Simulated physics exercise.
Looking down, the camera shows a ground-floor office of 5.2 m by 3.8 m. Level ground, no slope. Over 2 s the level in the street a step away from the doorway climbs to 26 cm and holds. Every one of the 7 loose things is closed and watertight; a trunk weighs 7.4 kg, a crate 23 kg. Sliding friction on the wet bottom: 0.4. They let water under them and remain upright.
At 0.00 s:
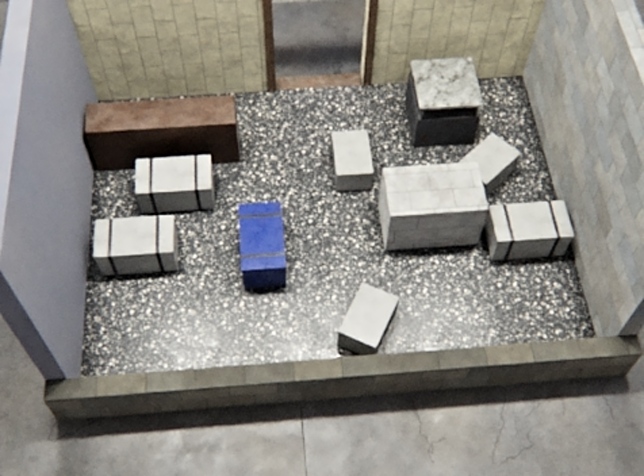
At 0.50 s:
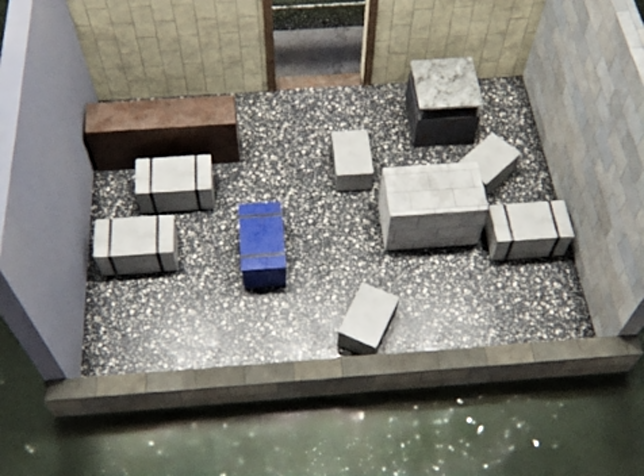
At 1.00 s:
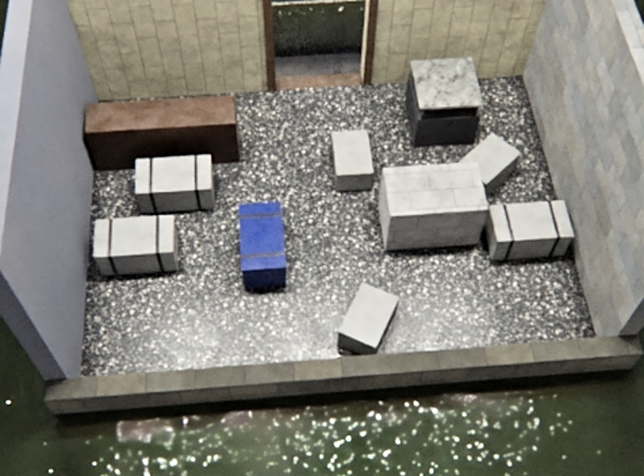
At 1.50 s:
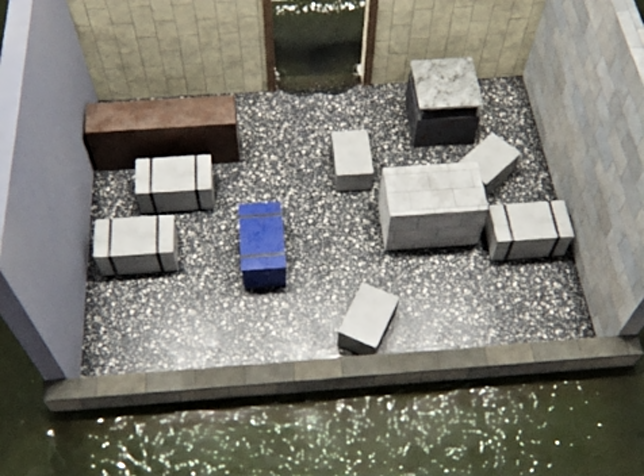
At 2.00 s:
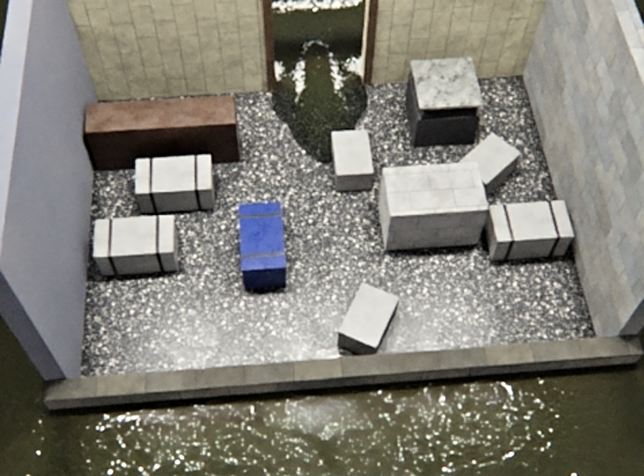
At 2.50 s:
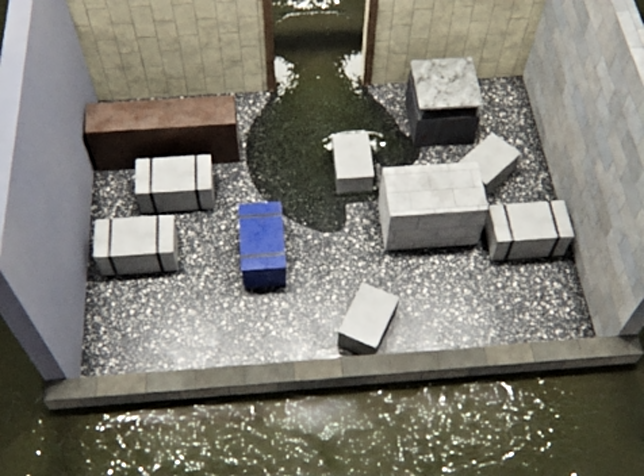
Murky water spread around the outside of a walled room, then poured in through the back doorway and fanned across the speckled floor around a pale box, while the blue trunk stayed still.
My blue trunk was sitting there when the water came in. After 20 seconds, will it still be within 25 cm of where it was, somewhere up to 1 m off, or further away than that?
It will be somewhere up to 1 m off.
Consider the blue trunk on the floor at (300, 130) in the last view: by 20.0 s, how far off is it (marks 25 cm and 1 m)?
So it journeys a long way.
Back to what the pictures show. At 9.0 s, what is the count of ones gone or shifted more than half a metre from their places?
At that moment it comes to 5.
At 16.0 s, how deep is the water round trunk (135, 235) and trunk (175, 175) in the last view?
About 15 and 16 cm.
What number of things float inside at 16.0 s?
Answer: 7.
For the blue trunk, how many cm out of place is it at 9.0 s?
Shift by then: About 100 cm.
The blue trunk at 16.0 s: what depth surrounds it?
The depth there is around 15 cm.
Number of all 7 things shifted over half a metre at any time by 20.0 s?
The answer here is 7.
After 4.0 s the blue trunk is near (221, 314), 1.0 m from its start, aground; 0 afloat.
After 9.0 s the blue trunk is near (166, 215), 1.0 m from its start, afloat; 6 afloat.
After 16.0 s the blue trunk is near (141, 304), 1.4 m from its start, afloat; 7 afloat.
After 20.0 s the blue trunk is near (235, 262), 0.5 m from its start, afloat; 7 afloat.
